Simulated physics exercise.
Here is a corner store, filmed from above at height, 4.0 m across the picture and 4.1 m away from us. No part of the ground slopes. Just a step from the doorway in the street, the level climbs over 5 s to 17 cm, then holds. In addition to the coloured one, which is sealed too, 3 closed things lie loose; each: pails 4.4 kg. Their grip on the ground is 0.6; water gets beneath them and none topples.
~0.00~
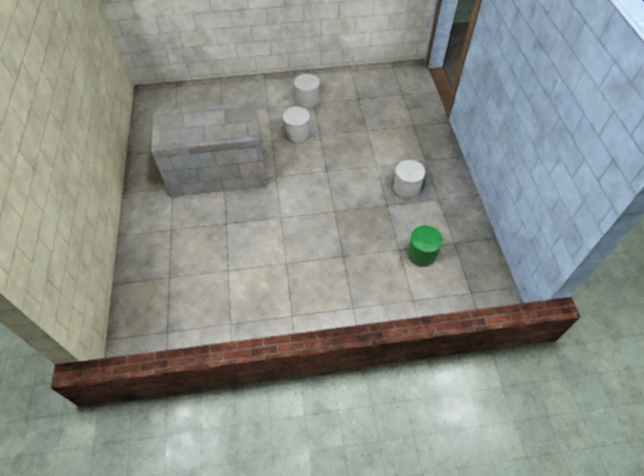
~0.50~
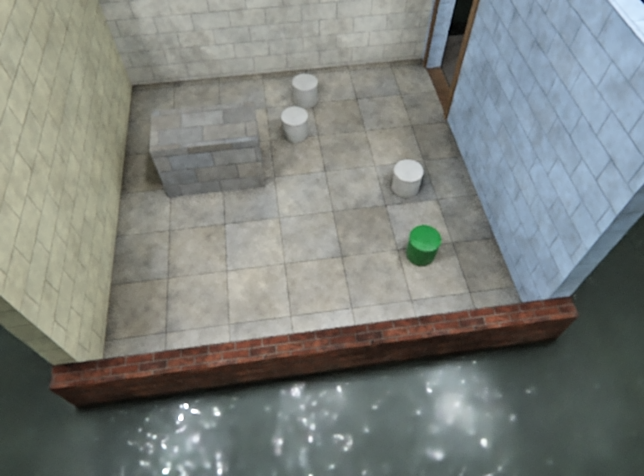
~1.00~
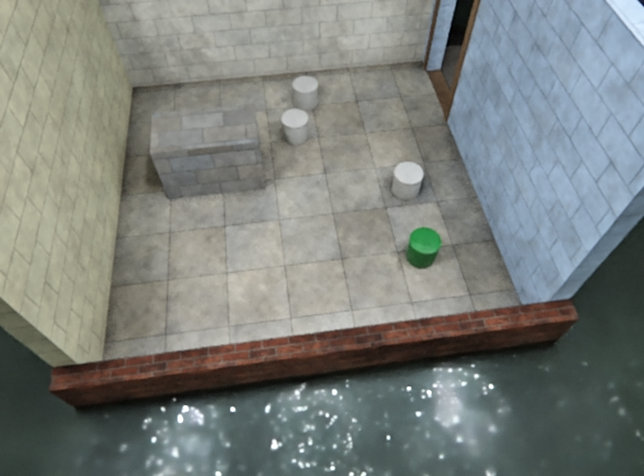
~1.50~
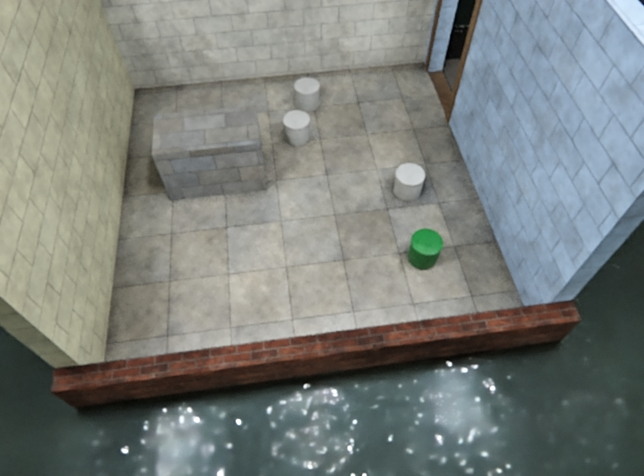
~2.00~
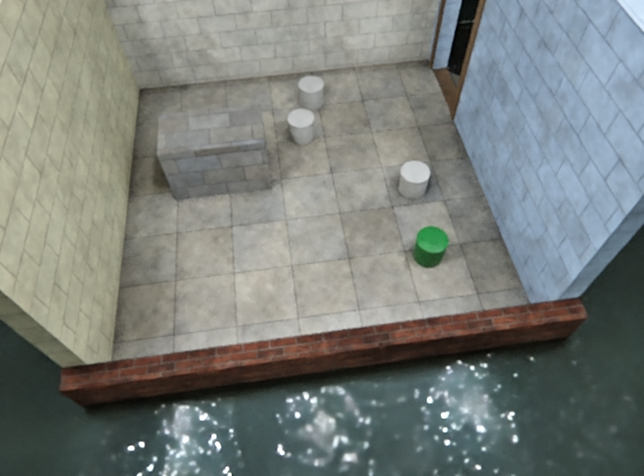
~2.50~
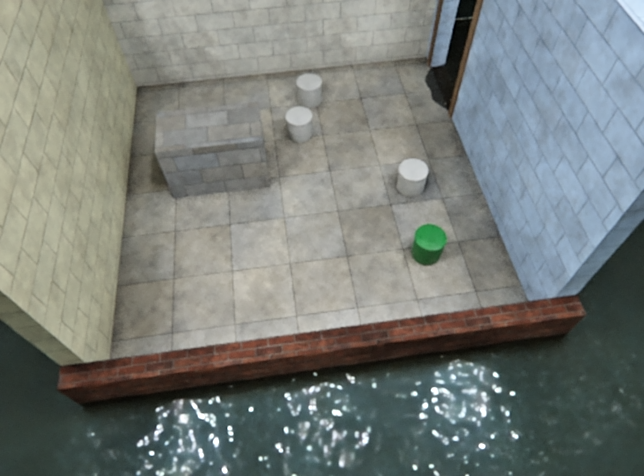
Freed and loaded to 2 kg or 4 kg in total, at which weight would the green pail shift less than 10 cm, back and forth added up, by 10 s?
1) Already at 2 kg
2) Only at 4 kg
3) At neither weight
Already at 2 kg.
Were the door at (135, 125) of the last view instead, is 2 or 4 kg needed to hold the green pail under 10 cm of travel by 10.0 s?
With that change, the big one is needed.
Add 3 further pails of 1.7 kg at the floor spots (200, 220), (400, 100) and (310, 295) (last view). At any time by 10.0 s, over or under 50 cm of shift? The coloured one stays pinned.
Note, in sequence: Not exceeded, exceeded, not exceeded.
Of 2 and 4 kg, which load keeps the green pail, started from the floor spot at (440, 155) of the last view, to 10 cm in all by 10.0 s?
Well, any option works.
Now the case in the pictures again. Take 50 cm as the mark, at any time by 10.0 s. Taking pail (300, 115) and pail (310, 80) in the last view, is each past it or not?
The first is within the mark and the second is beyond the mark.
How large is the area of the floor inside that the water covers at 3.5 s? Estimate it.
Roughly 1.0 m2 of it is wet.
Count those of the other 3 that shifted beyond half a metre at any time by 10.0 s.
That makes 1.
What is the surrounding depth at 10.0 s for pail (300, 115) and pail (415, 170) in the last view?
I'd put it at 7 cm and 1 cm respectively.
After 3.5 s the green pail would be 0 cm from its start with 2 kg and 0 cm from its start with 4 kg; 0 cm of water round it then.
After 4.5 s the green pail would be 0 cm from its start with 2 kg and 0 cm from its start with 4 kg; 0 cm of water round it then.
After 7.0 s the green pail would be 0 cm from its start with 2 kg and 0 cm from its start with 4 kg; 0 cm of water round it then.
After 10.0 s the green pail would be 0 cm from its start with 2 kg and 0 cm from its start with 4 kg; 0 cm of water round it then.
